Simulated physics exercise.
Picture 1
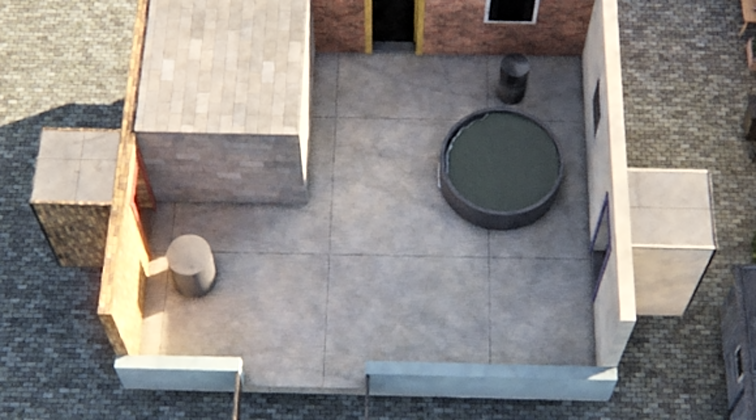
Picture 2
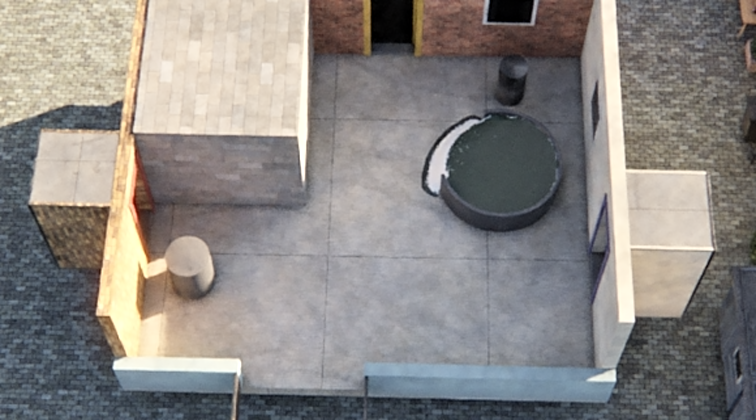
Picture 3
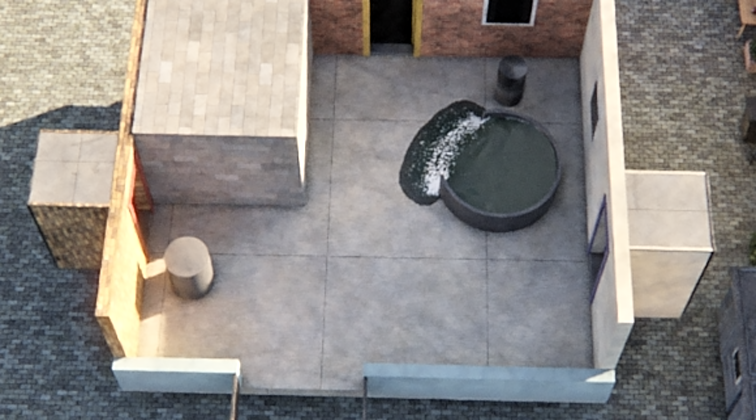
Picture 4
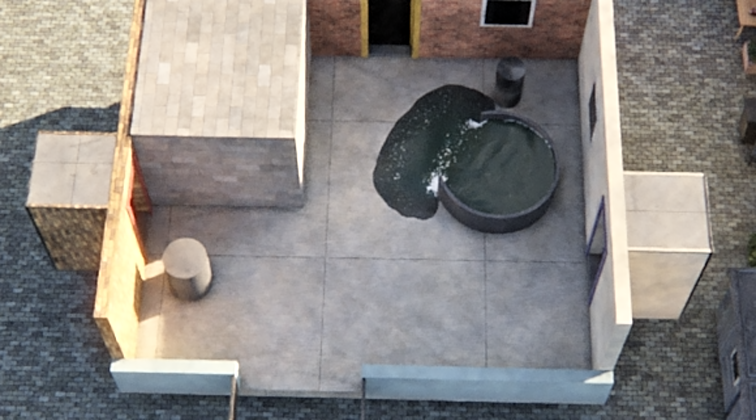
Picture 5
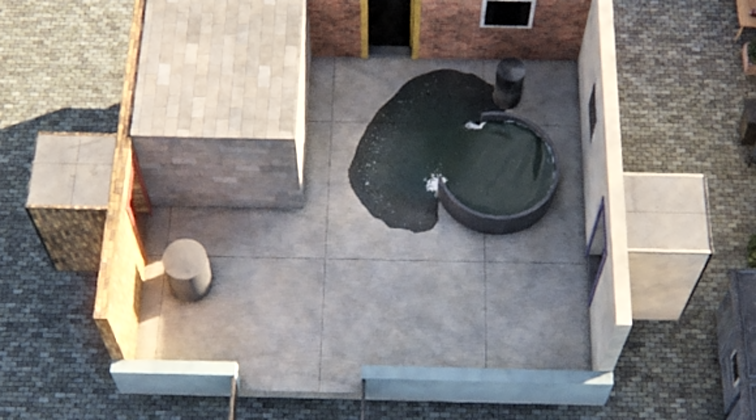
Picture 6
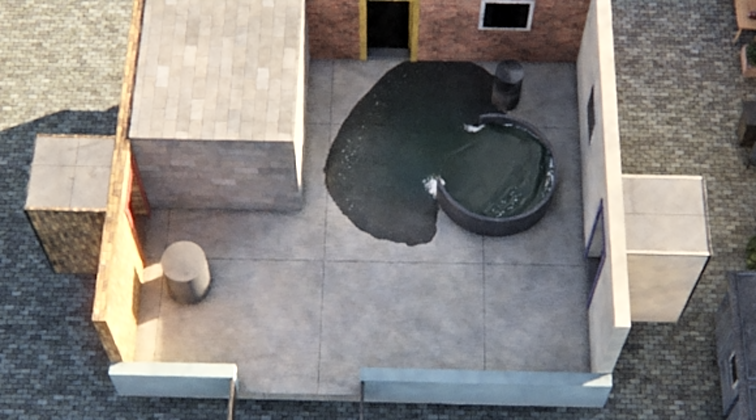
In a walled service yard seen from high above, a round pool of dark water broke open on its left side, and the water poured out, spreading left across the paving and up toward the brick wall.
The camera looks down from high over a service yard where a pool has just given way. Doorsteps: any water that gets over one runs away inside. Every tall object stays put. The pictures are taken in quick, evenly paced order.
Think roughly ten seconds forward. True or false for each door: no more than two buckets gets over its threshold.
The yellow door - false; the red door - true; the blue door - true.
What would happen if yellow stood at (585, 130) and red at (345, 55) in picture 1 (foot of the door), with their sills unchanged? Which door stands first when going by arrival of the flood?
Result: The red one.
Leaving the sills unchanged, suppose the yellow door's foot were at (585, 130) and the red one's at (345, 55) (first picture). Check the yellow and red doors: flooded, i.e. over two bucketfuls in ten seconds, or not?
Result: Yellow door stays beneath the limit, and red door goes beyond the limit.
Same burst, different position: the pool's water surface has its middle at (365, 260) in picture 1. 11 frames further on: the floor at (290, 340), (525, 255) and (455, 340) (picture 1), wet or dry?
First spot stays unwetted, second spot stays unwetted, third spot stays unwetted.
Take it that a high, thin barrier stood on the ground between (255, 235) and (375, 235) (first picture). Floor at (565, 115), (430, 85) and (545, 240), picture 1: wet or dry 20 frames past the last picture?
In turn: Dry, flooded, not flooded.
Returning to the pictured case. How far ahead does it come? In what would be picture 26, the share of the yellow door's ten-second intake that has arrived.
I'd put it at 65 percent.
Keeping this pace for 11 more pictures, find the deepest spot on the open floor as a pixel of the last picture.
I'd point to about (317, 78).
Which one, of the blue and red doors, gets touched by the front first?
That's the red-painted one.
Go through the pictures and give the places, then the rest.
The first picture shows the pool at (502, 162) is whole and still.
In the second picture, the front is at (434, 193), out from the gap at (449, 147).
In the third picture, the front is at (482, 112), out from the gap at (448, 149).
In the fourth picture, water pours out at (447, 151) and has run to (471, 92).
In the fifth picture, water pours out at (447, 152) and has run to (356, 186).
In the sixth picture, the front is at (331, 182), out from the gap at (445, 154).
A moment on, water covers 25 % of the floor; the yellow door under two buckets in, the red door not reached, the blue door not reached.
Next, water covers 25 % of the floor; the yellow door over two buckets in, the red door not reached, the blue door not reached.
Then, water covers 40 % of the floor; the yellow door far over two buckets in, the red door not reached, the blue door not reached.
Later, water covers 65 % of the floor; the yellow door far over two buckets in, the red door wet at the sill, nothing in, the blue door not reached.
In the end, water covers 90 % of the floor; the yellow door far over two buckets in, the red door wet at the sill, nothing in, the blue door wet at the sill, nothing in.
